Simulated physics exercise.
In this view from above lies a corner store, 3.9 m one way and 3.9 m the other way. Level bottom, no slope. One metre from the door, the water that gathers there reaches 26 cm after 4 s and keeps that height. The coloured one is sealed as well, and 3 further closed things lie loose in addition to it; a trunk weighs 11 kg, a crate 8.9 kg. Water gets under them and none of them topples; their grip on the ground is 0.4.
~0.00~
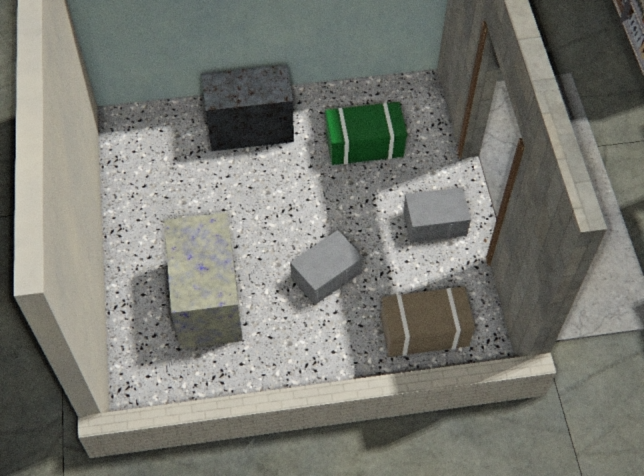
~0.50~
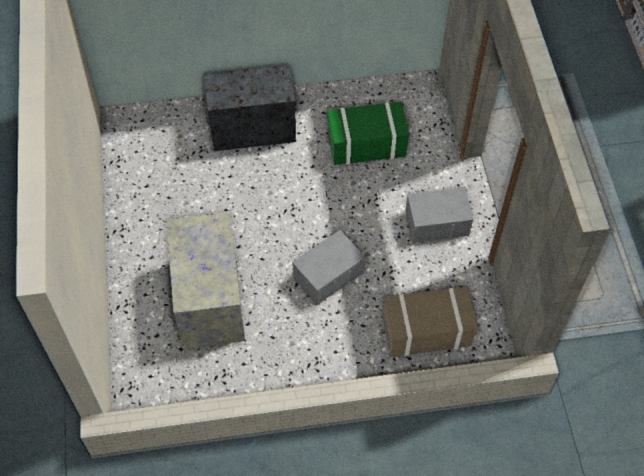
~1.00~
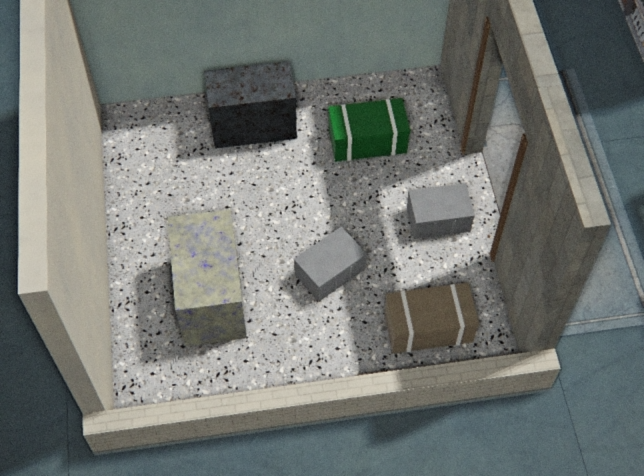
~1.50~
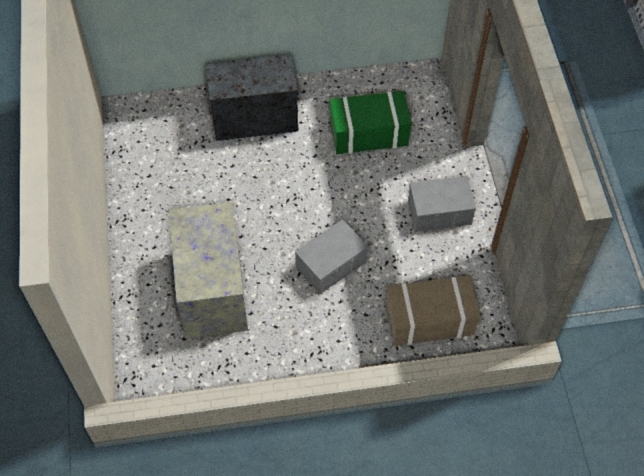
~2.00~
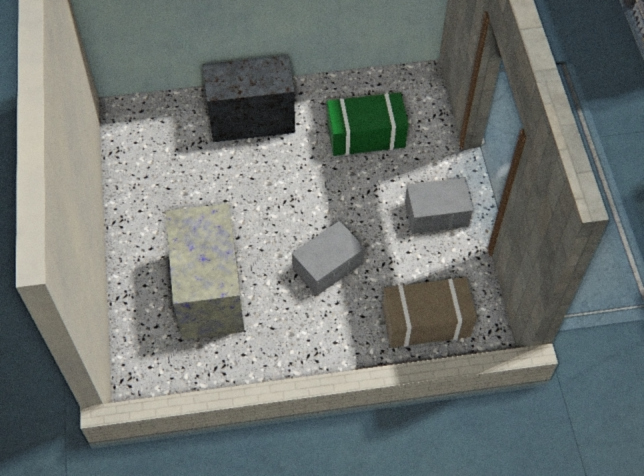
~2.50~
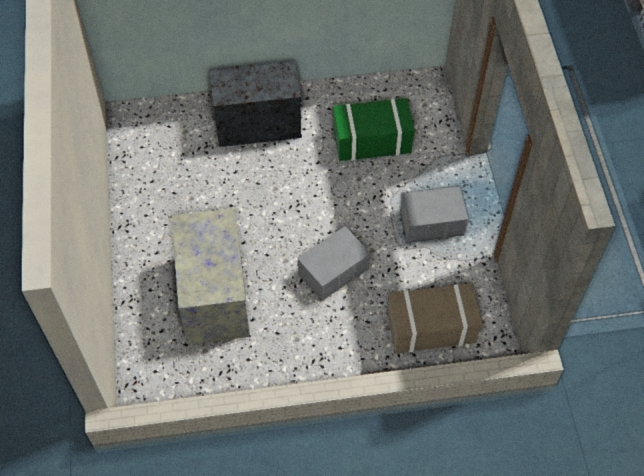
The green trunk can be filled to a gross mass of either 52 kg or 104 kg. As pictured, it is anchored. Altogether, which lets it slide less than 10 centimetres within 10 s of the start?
The answer is the light one.
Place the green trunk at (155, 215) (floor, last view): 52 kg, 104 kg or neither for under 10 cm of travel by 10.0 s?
Here only the heavier suffices.
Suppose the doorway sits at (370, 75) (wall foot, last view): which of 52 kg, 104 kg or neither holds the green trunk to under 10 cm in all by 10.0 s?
The big mass is needed.
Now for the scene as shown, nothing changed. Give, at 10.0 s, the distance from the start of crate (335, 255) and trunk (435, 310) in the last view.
In that order: 200 cm, 40 cm.
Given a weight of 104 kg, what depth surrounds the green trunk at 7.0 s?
Depth: Approx. 6 cm.
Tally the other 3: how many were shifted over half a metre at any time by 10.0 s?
Count: 2.
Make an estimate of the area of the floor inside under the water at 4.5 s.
Wet: Near 7.5 m2.
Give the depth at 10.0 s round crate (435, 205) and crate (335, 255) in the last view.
Depths: Near 14 cm, then near 18 cm.
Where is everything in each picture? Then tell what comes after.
The first picture shows the green trunk at (366, 122) rests on the ground; water covers 0.0 m2; 0 of 4 have shifted.
The second picture shows the green trunk at (368, 122) rests on the ground; water covers 0.0 m2; 0 of 4 have shifted.
The third picture shows the green trunk at (369, 119), on the bottom; water covers 0.0 m2; 0 of 4 have shifted.
The fourth picture shows the green trunk at (371, 111), on the bottom; 0.0 m2 under water; 0 of 4 have shifted.
The fifth picture shows the green trunk at (368, 113) rests on the ground; water covers 0.1 m2; 0 of 4 have shifted.
The sixth picture shows the green trunk at (374, 118) rests on the ground; 0.7 m2 under water; 1 of 4 have shifted.
After 3.5 s the green trunk would be 0 cm from its start with 52 kg and 0 cm from its start with 104 kg; 3 cm of water round it then.
After 4.5 s the green trunk would be 0 cm from its start with 52 kg and 0 cm from its start with 104 kg; 5 cm of water round it then.
After 7.0 s the green trunk would be 0 cm from its start with 52 kg and 0 cm from its start with 104 kg; 6 cm of water round it then.
After 10.0 s the green trunk would be 0 cm from its start with 52 kg and 0 cm from its start with 104 kg; 9 cm of water round it then.
